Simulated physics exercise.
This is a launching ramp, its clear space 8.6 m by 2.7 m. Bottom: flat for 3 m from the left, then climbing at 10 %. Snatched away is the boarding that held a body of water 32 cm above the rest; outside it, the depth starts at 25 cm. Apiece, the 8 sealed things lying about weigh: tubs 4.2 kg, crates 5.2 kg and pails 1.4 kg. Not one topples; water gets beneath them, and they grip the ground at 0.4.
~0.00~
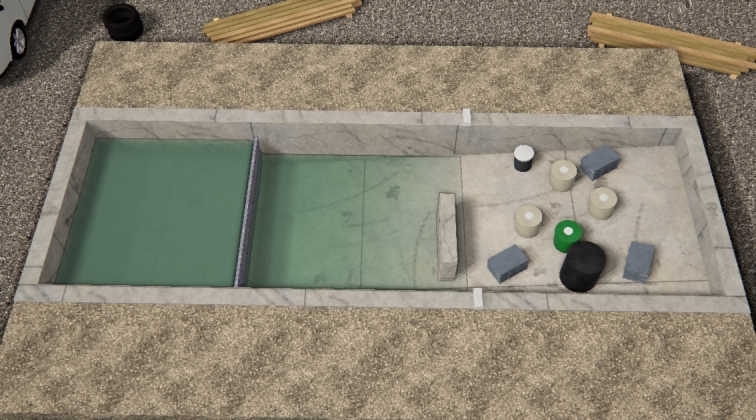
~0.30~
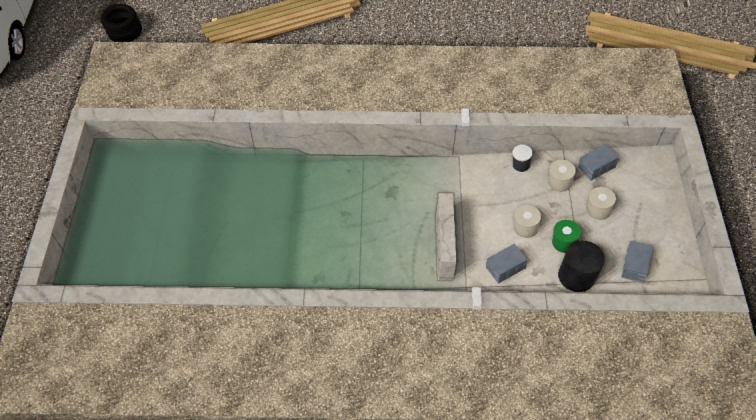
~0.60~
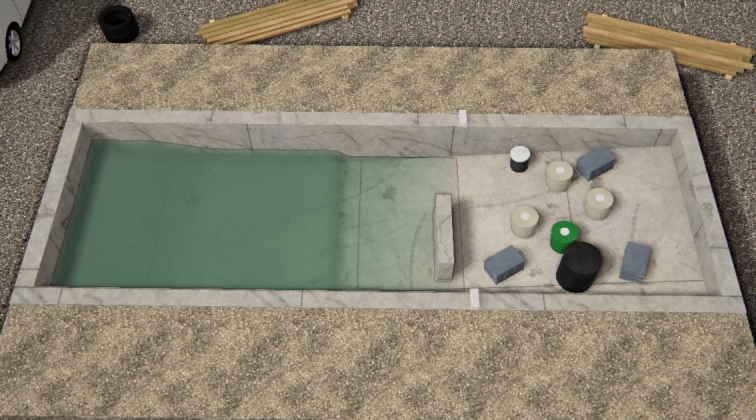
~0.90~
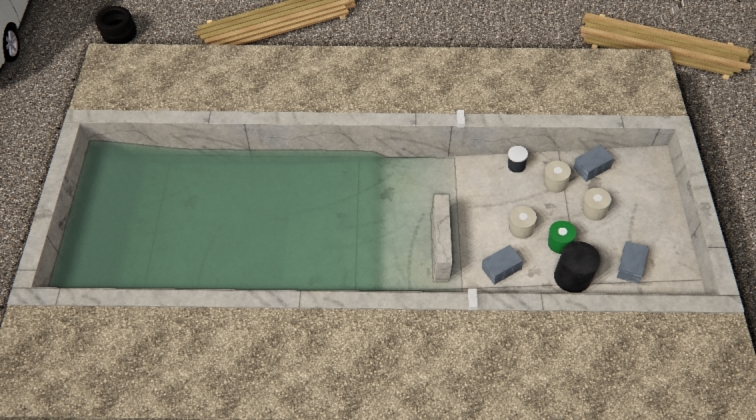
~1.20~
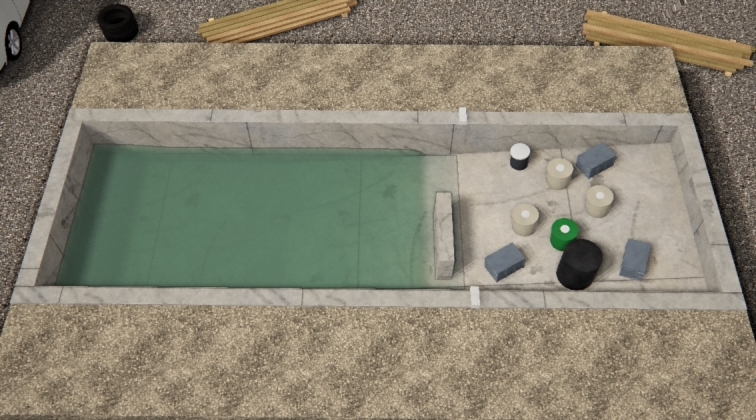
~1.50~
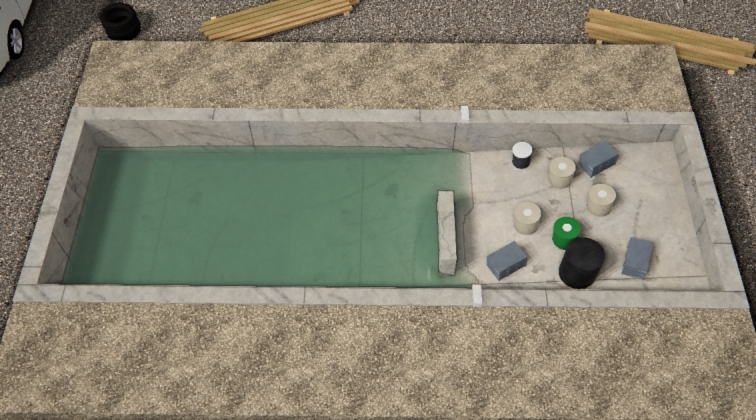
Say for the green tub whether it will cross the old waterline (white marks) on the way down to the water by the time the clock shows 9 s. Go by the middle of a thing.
Doesn't make it.
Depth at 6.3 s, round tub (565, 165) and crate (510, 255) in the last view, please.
About 6 and 16 cm.
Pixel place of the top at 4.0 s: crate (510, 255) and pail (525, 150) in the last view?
First one near (523, 209), second near (660, 143).
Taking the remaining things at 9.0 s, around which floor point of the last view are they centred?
That lands at roughly (508, 217).
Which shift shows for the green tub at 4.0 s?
100 cm, give or take.
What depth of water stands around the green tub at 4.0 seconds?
I'd say around 7 cm.
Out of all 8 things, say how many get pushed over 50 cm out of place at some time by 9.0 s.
8.
After 2.1 s the green tub is near (569, 228), 0.0 m from its start, aground; 0 of 8 are over the mark; 0 afloat.
After 4.0 s the green tub is near (643, 251), 1.0 m from its start, afloat; 0 of 8 are over the mark; 5 afloat.
After 6.3 s the green tub is near (632, 283), 1.1 m from its start, afloat; 0 of 8 are over the mark; 8 afloat.
After 9.0 s the green tub is near (604, 286), 1.0 m from its start, aground; 2 of 8 are over the mark; 4 afloat.
